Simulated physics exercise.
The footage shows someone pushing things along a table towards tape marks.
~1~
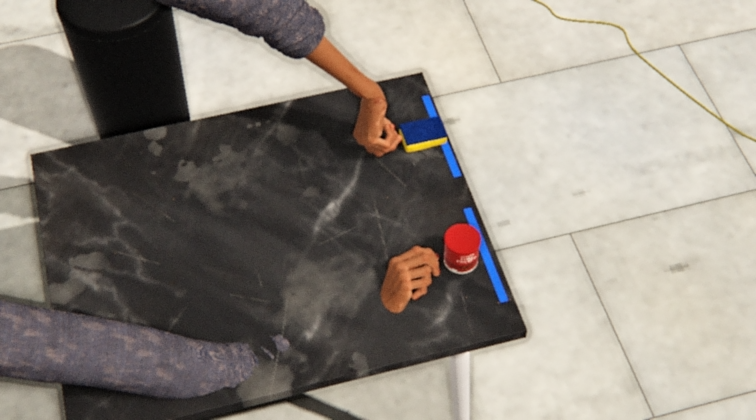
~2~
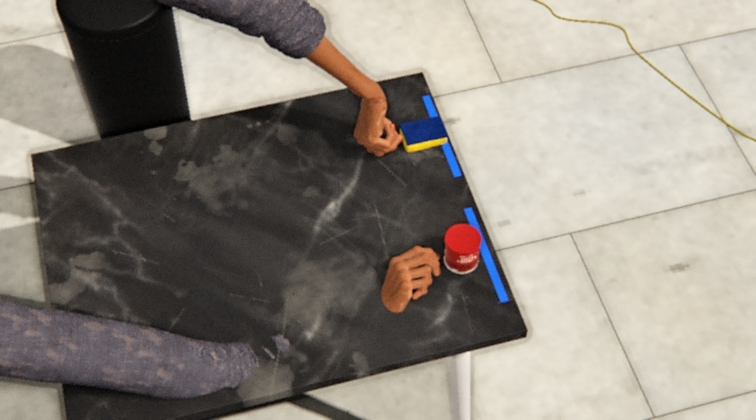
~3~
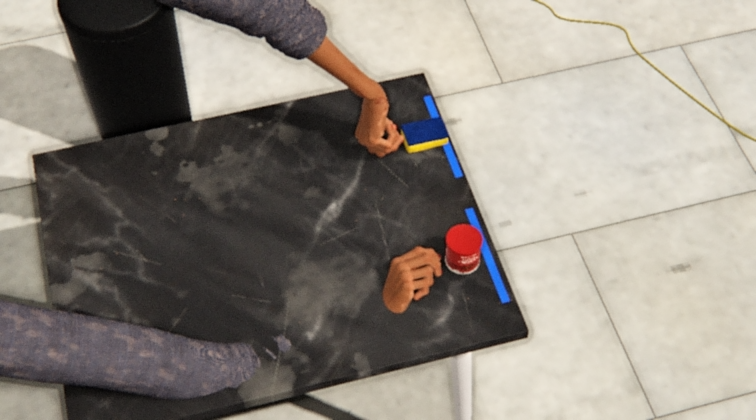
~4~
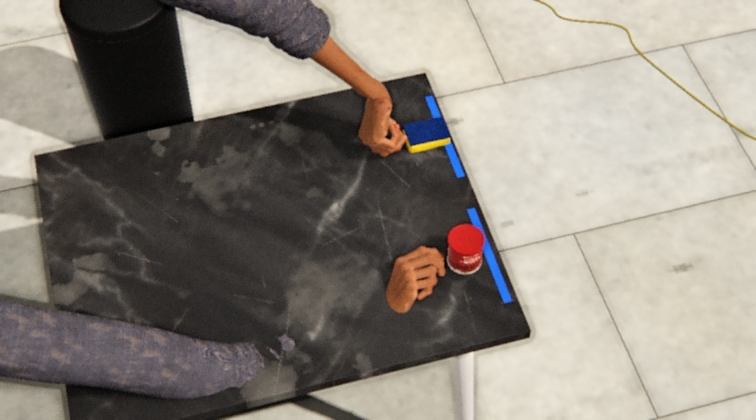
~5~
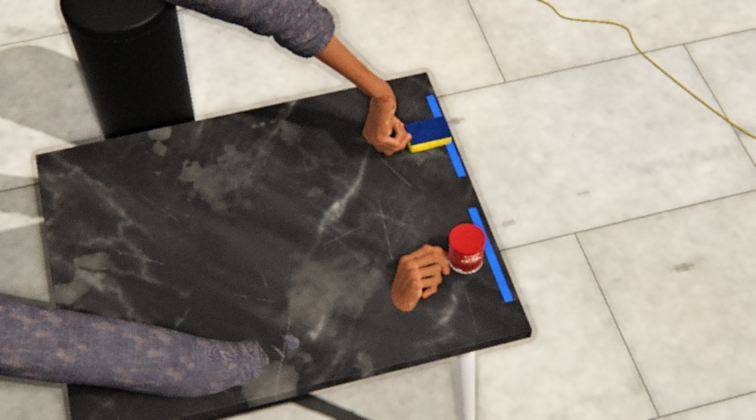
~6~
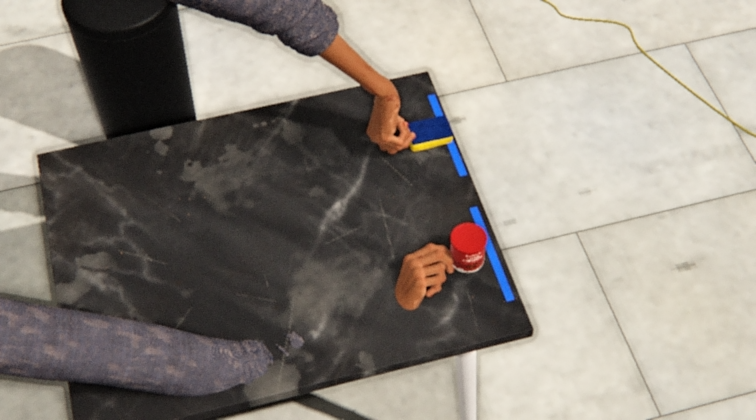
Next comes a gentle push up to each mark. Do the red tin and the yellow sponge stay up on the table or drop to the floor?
The red tin lands on the floor, the yellow sponge lands on the floor.
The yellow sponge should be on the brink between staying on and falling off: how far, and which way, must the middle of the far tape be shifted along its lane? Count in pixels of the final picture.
Roughly 16 pixels, to the left.
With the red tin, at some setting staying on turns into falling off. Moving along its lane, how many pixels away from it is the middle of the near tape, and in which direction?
12 pixels left.
Then, 0.98 s past the last view, red tin travelled about its own width near (510, 239); yellow sponge leaning 70° off how it started near (470, 140).
Then, 1.24 s past the last view, red tin leaning 53° off how it started near (531, 255); yellow sponge in the air near (475, 276).
Then, 1.42 s past the last view, red tin in the air near (537, 335); yellow sponge in the air near (500, 288).
Finally, the red tin goes over the edge; the yellow sponge goes over the edge, near (506, 292).
